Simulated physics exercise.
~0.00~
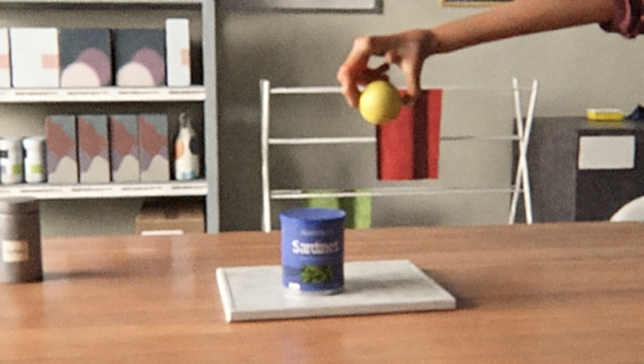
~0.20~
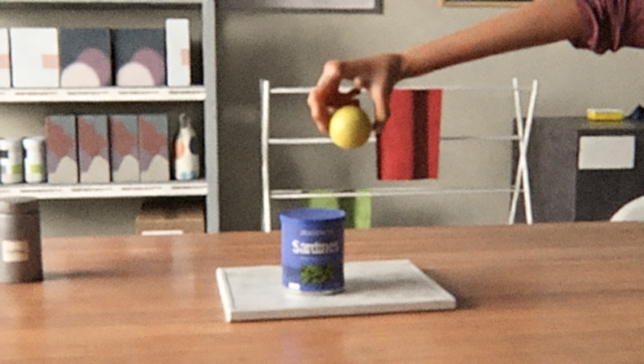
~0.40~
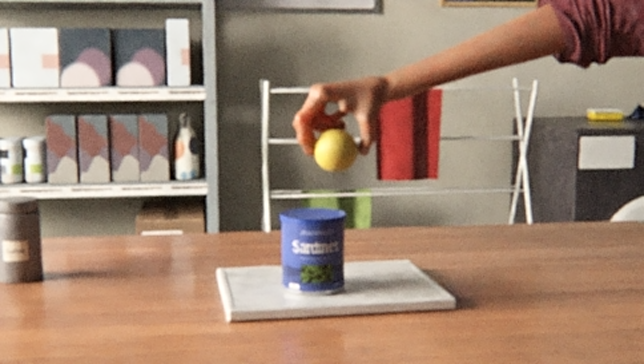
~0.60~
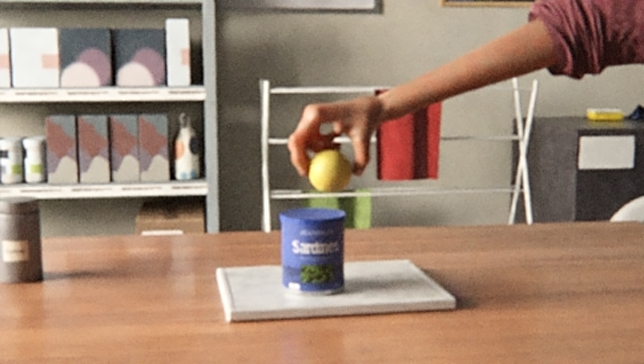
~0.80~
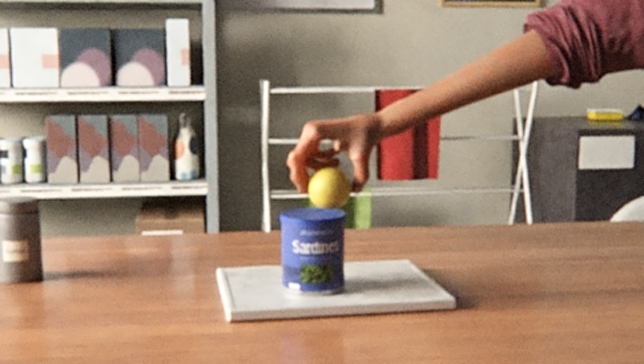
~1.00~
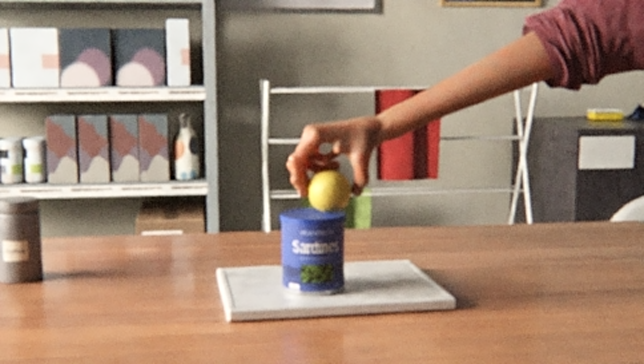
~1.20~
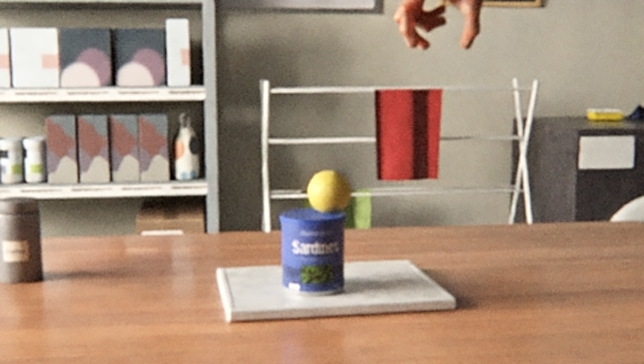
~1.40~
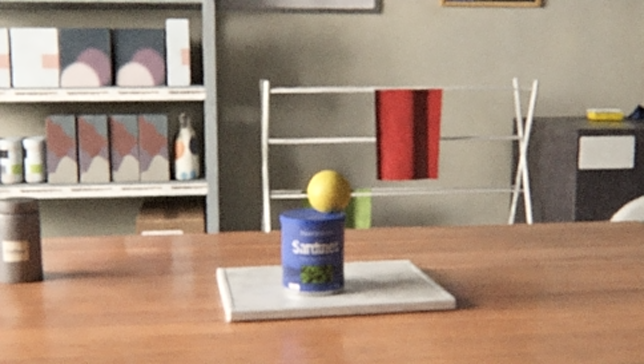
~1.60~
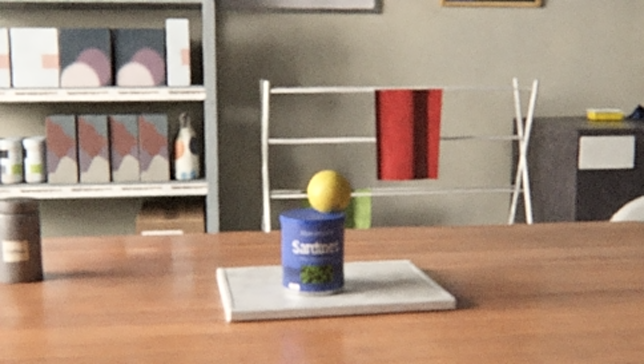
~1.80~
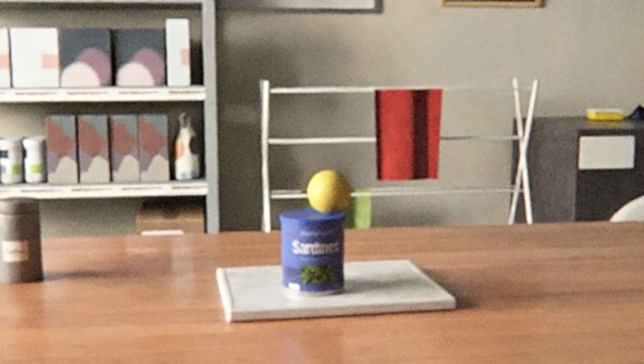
Yellow lemon being lowered by a hand onto a blue pot on a white tray, then staying balanced after release.
